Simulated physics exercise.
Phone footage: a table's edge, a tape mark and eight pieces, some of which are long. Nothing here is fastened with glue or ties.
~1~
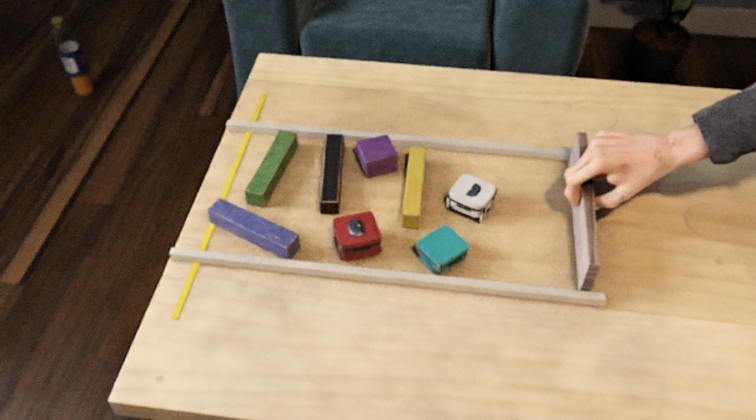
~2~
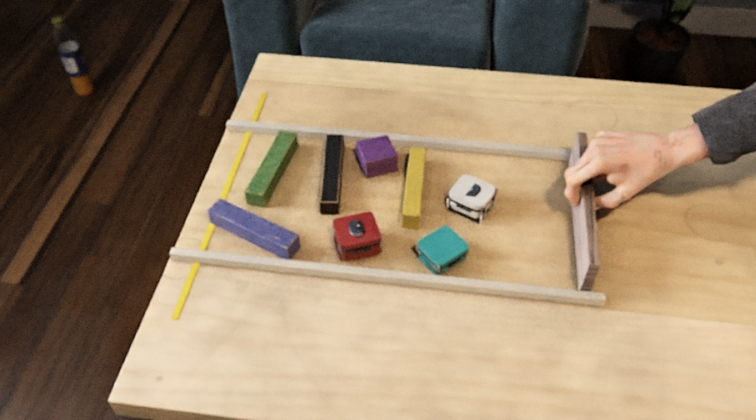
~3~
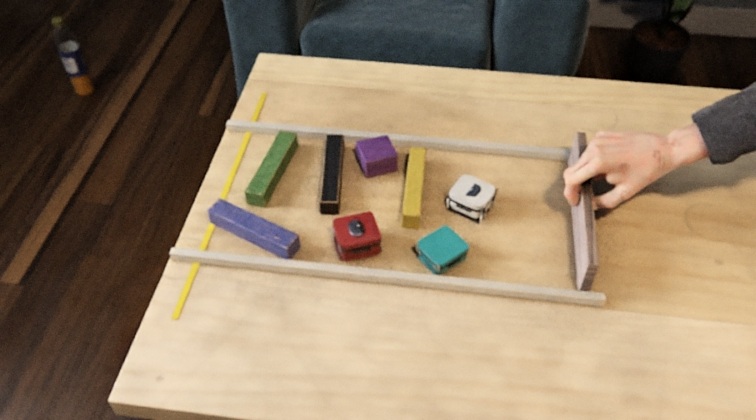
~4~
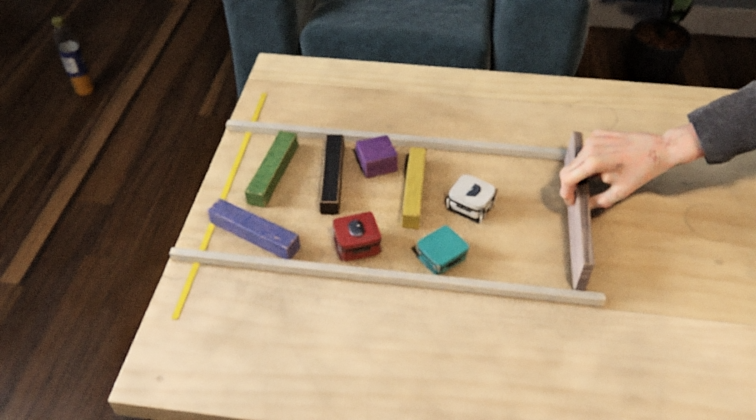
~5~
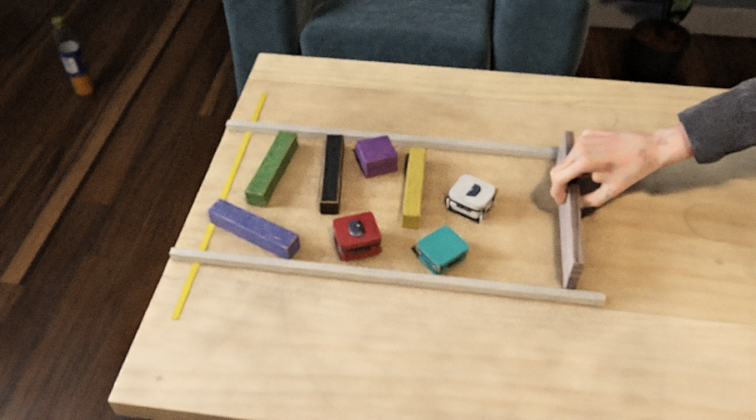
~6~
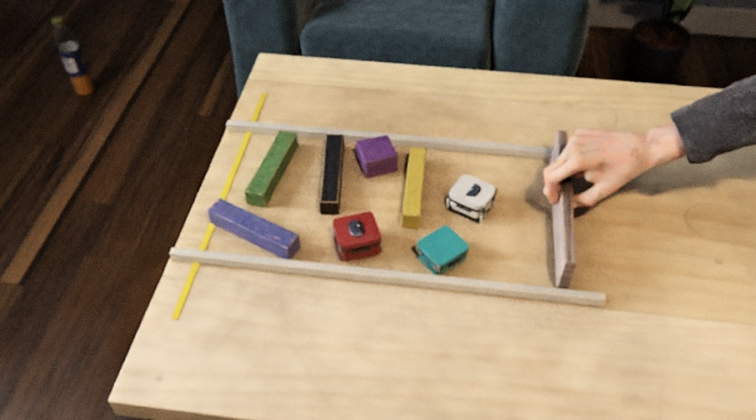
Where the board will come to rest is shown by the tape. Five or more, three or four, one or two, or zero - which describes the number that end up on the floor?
The count of pieces that drop is at least five, then.
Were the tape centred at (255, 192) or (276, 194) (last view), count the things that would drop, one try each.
It would be 3 and 2.
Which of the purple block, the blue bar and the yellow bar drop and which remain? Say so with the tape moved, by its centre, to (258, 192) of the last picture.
Taking each: The purple block holds its spot, the blue bar topples, the yellow bar holds its spot.
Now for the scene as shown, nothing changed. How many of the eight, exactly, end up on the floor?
That totals 6.
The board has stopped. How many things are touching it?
2 in contact.
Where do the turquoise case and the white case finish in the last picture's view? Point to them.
Taking them in turn, first comes (194, 213), then (205, 185).
Early on, none off yet; green bar at rest near (273, 168); blue bar at rest near (254, 229); black stick at rest near (331, 173).
Finally, the number that fall off is five or more; lost, yellow bar, purple block, red case, black stick, blue bar and green bar.
